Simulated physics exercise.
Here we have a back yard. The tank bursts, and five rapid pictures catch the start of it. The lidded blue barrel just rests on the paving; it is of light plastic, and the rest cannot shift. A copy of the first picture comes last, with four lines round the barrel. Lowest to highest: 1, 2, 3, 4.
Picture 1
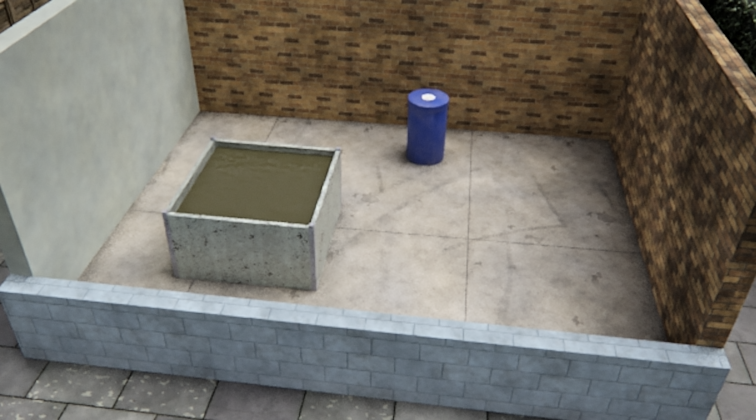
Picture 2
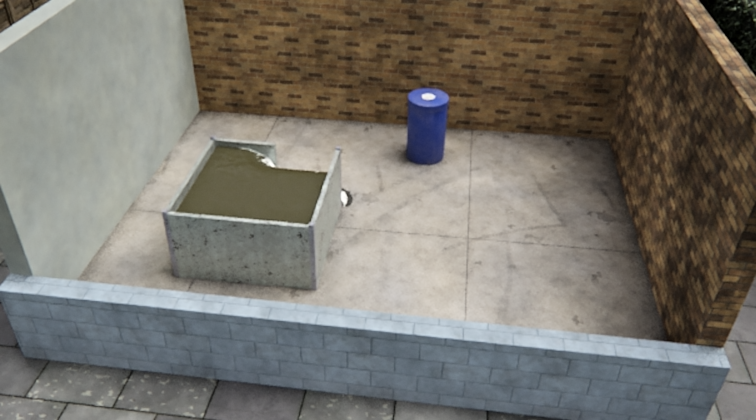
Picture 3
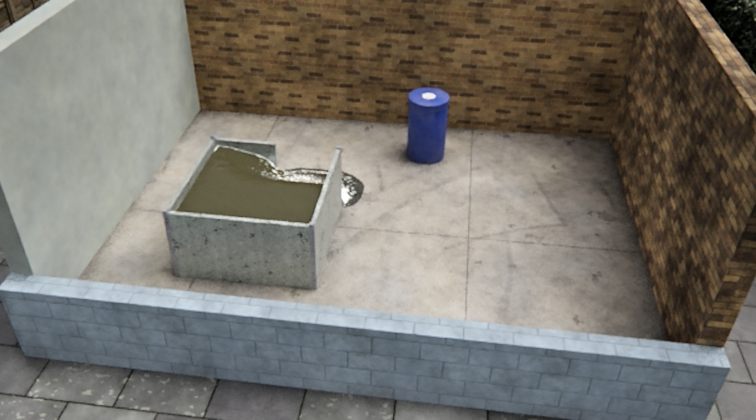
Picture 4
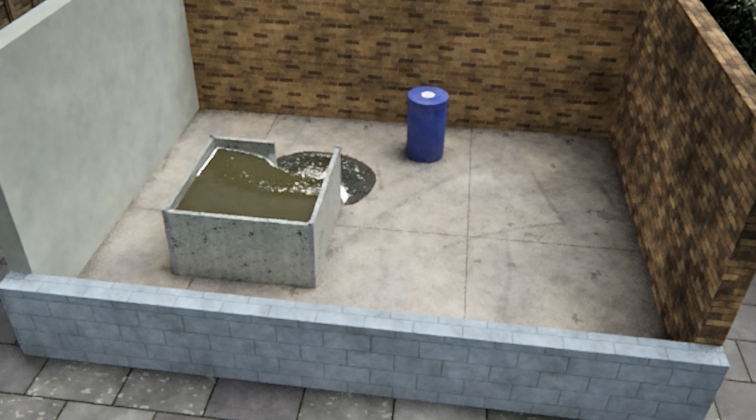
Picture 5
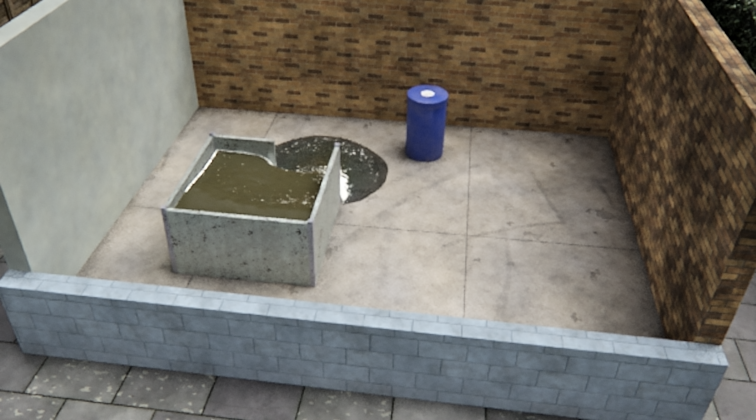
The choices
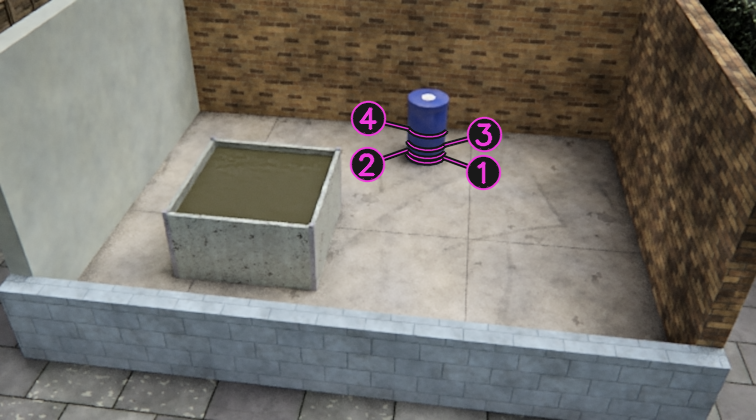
The clip shows a walled yard with a blue barrel and a full concrete tank of murky water; the tank's far corner opens, and water pours out, spreading in a widening dark puddle across the ground towards the barrel.
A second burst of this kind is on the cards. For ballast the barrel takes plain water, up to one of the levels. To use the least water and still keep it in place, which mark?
3 will do.
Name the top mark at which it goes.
That is mark 2.
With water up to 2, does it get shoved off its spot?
Yes, that goes wrong.
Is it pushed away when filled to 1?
Yes.
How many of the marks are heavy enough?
Two of them.
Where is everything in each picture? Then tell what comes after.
In the first frame, lid of the blue barrel at (429, 98); tank full, its middle at (259, 185).
In the second frame, water covers 1 % of the ground, mostly out of sight from here.
In the third frame, water covers 3 % of the ground, mostly out of sight from here.
In the fourth frame, 5 % of the ground under water, its edge towards the barrel at (369, 175).
In the fifth frame, lid of the blue barrel at (428, 94); 8 % of the ground under water, its edge towards the barrel at (376, 161).
In magenta, 1 at (424, 162); 2 at (424, 158); 3 at (425, 150); 4 at (426, 136); from the bottom up 1, 2, 3, 4.
With 1, it is pushed about 5 times its own width away.
With 2, it is pushed about 3 times its own width away.
With 3, it does not move.
With 4, it does not move.
